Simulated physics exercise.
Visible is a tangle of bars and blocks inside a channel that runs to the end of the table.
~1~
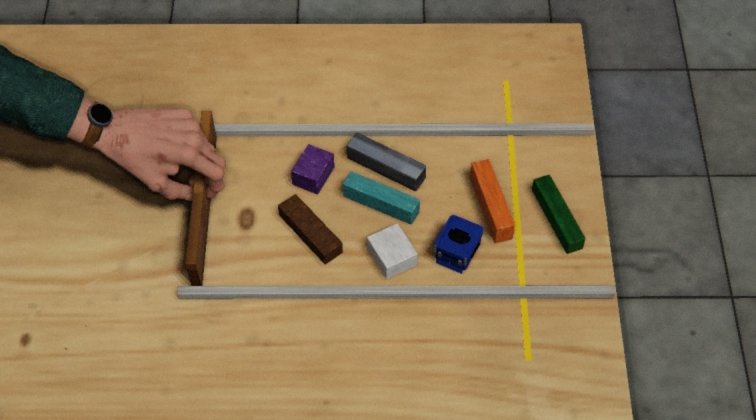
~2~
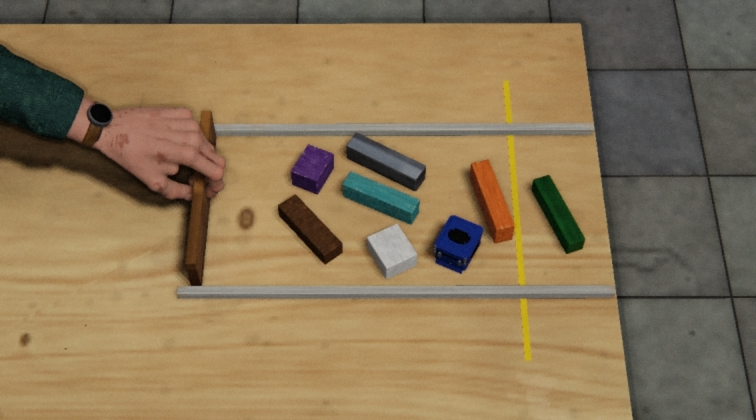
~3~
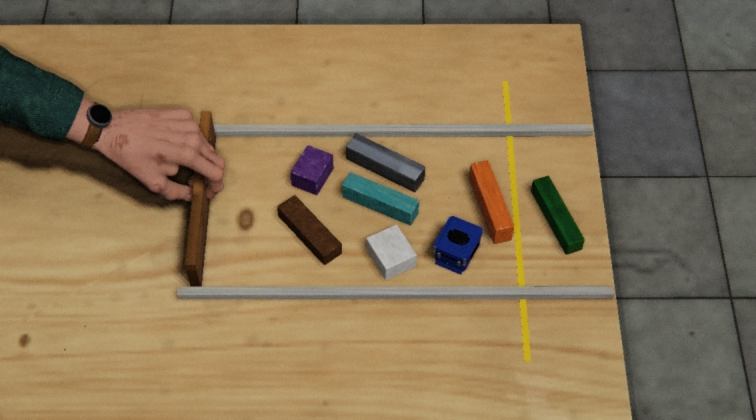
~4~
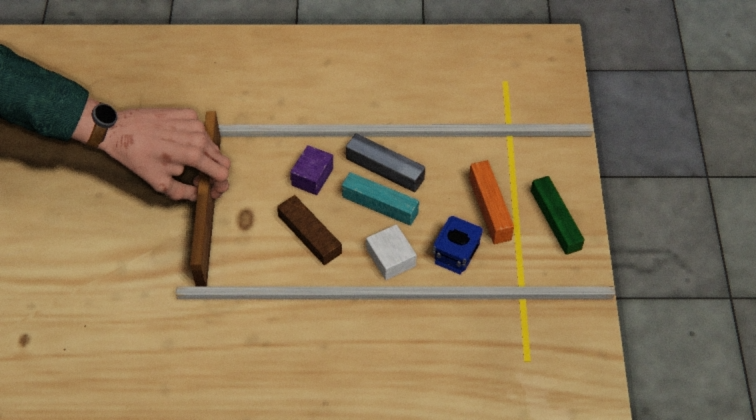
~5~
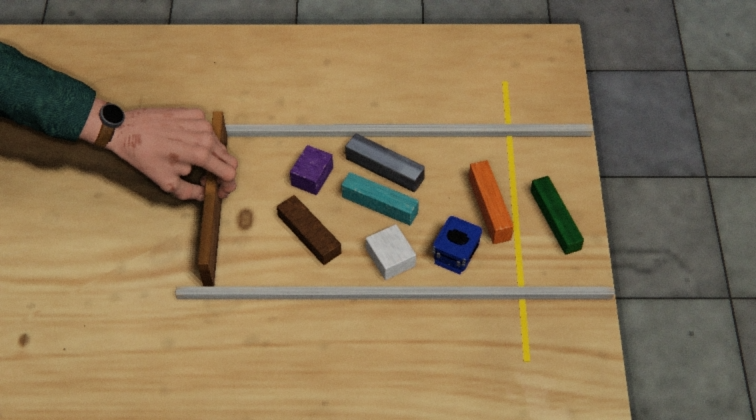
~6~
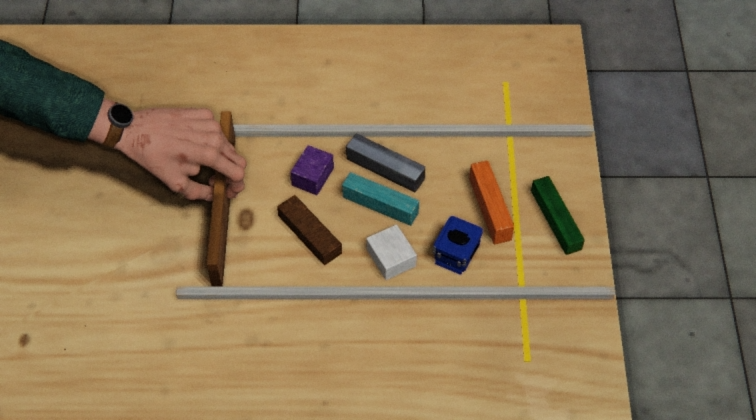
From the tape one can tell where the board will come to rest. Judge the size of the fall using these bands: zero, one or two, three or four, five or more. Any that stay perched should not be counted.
One or two come down.
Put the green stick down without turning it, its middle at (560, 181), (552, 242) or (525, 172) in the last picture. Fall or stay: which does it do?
Result per try, in order: Not toppled; toppled; not toppled.
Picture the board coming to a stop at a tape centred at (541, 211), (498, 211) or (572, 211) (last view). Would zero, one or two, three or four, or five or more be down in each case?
Tape by tape, the falls would be 3 or 4, then zero, then at least five.
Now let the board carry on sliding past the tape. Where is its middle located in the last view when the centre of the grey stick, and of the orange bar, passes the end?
For the grey stick at (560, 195), for the orange bar at (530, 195).
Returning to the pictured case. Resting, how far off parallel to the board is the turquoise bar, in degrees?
Some 35 degrees.
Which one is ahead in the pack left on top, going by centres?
That's the blue case.
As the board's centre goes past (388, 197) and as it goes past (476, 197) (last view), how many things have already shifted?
At the first spot the count is 6, and at the second it is 8.
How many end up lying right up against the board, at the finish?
That comes to 2.
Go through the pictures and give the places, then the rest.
Green stick (558, 214); orange bar (492, 201); blue case (459, 244); board (202, 197); tape (516, 210), in the first picture.
Orange bar (492, 201); white block (392, 251), in the second picture.
Blue case (458, 245); brown bar (310, 230), in the third picture.
Green stick (557, 215); board (206, 197), in the fourth picture.
Orange bar (490, 202); purple block (312, 170), in the fifth picture.
Green stick (557, 215); orange bar (491, 202); blue case (458, 245); board (222, 197); tape (516, 210), in the sixth picture.
Soon after, none off yet; green stick at rest near (557, 215); orange bar at rest near (491, 202); blue case at rest near (458, 245).
Then, none off yet; green stick at rest near (557, 215); orange bar at rest near (492, 201); blue case moved about its own width near (484, 249).
Further on, none off yet; green stick moved a little near (578, 213); orange bar moved about its own width near (546, 193); blue case moved well along near (561, 252).
At rest, the number that fall off is one or two; fallen, green stick.
